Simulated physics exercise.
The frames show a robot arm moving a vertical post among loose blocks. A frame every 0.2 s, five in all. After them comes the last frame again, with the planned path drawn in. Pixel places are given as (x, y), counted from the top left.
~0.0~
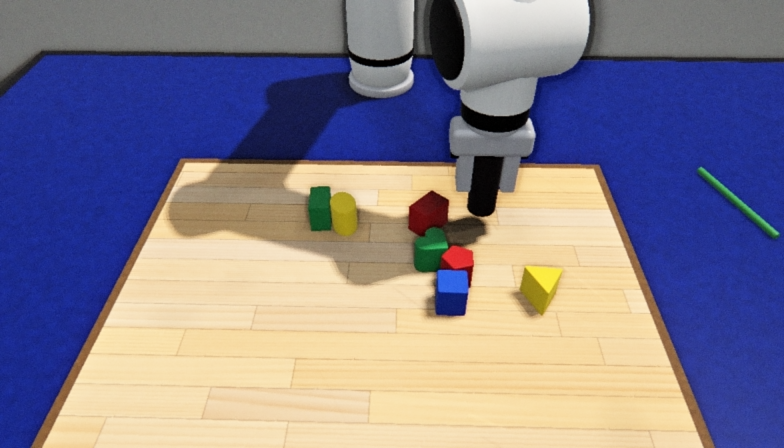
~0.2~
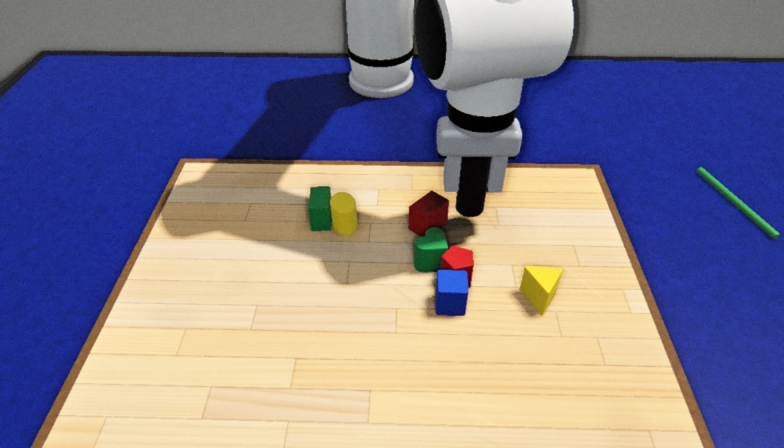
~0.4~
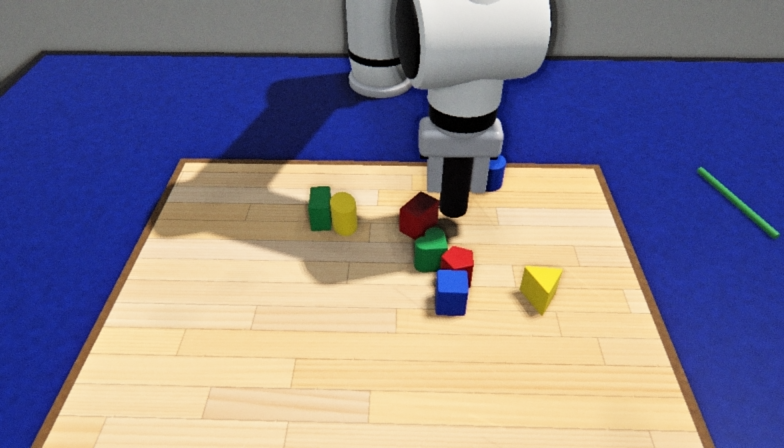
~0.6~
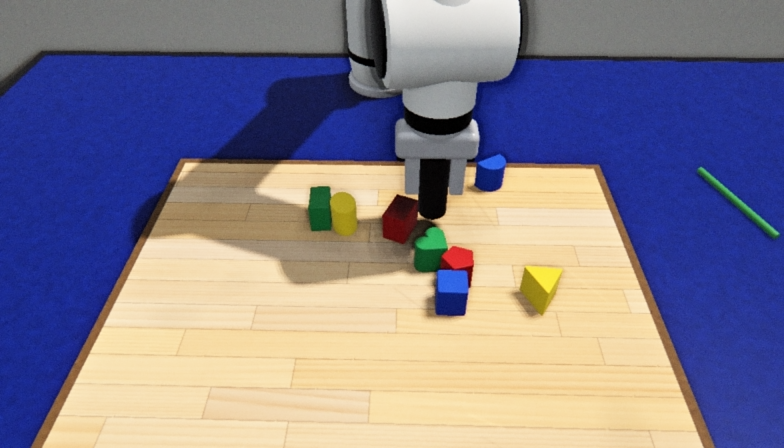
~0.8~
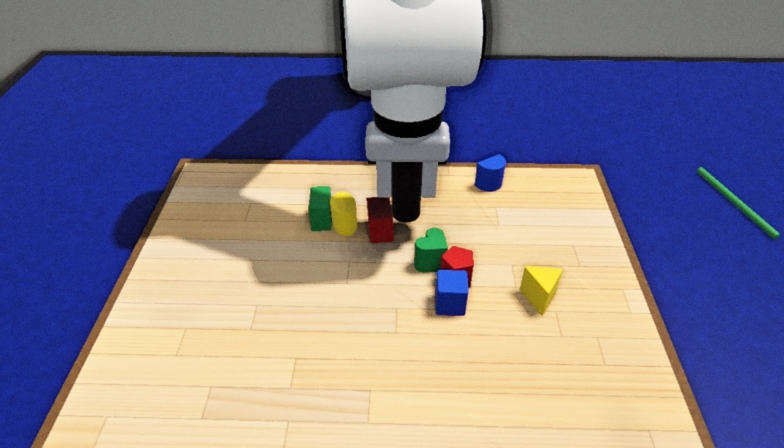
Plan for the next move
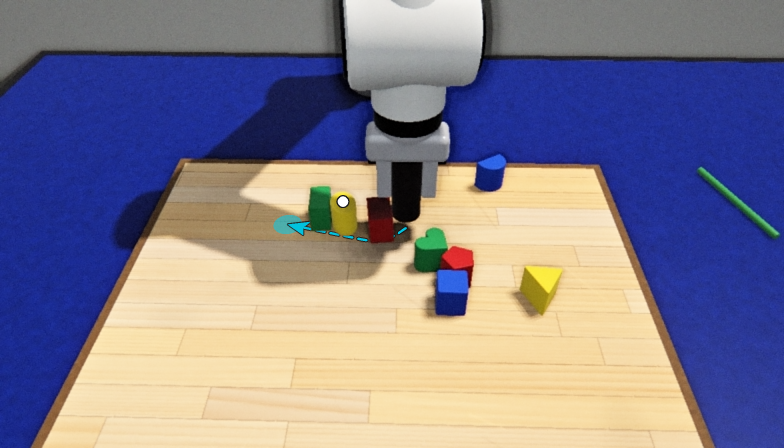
The robot arm's post moves left and pushes the dark red block toward the yellow one.
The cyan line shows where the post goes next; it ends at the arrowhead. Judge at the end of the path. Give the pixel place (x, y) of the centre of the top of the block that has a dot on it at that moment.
Around (251, 180).
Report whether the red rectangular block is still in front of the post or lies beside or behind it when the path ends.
The post keeps it before itself.
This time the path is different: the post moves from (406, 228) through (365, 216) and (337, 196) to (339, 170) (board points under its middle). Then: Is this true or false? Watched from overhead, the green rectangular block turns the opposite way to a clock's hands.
Verdict: False.
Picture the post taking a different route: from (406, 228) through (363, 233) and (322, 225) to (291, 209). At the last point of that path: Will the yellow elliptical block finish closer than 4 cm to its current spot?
Final answer: No.
The line goes from (406, 228) by way of (368, 241) and (327, 232) to (288, 224); the dot is on the yellow elliptical block.
The first path, step by step. One third of the way, post at (367, 226); green rectangular block at (305, 192), turned 25° clockwise; yellow elliptical block at (322, 201), turned 30° clockwise; red rectangular block at (340, 214), turned 25° clockwise.
Two thirds of the way, post at (325, 218); green rectangular block at (273, 180), turned 55° clockwise; yellow elliptical block at (283, 192), turned 40° clockwise; red rectangular block at (298, 206), turned 30° clockwise.
At the end, post at (285, 210); green rectangular block at (252, 166), turned 80° clockwise; yellow elliptical block at (251, 180), turned 65° clockwise; red rectangular block at (258, 197), turned 35° clockwise; green heart unmoved.
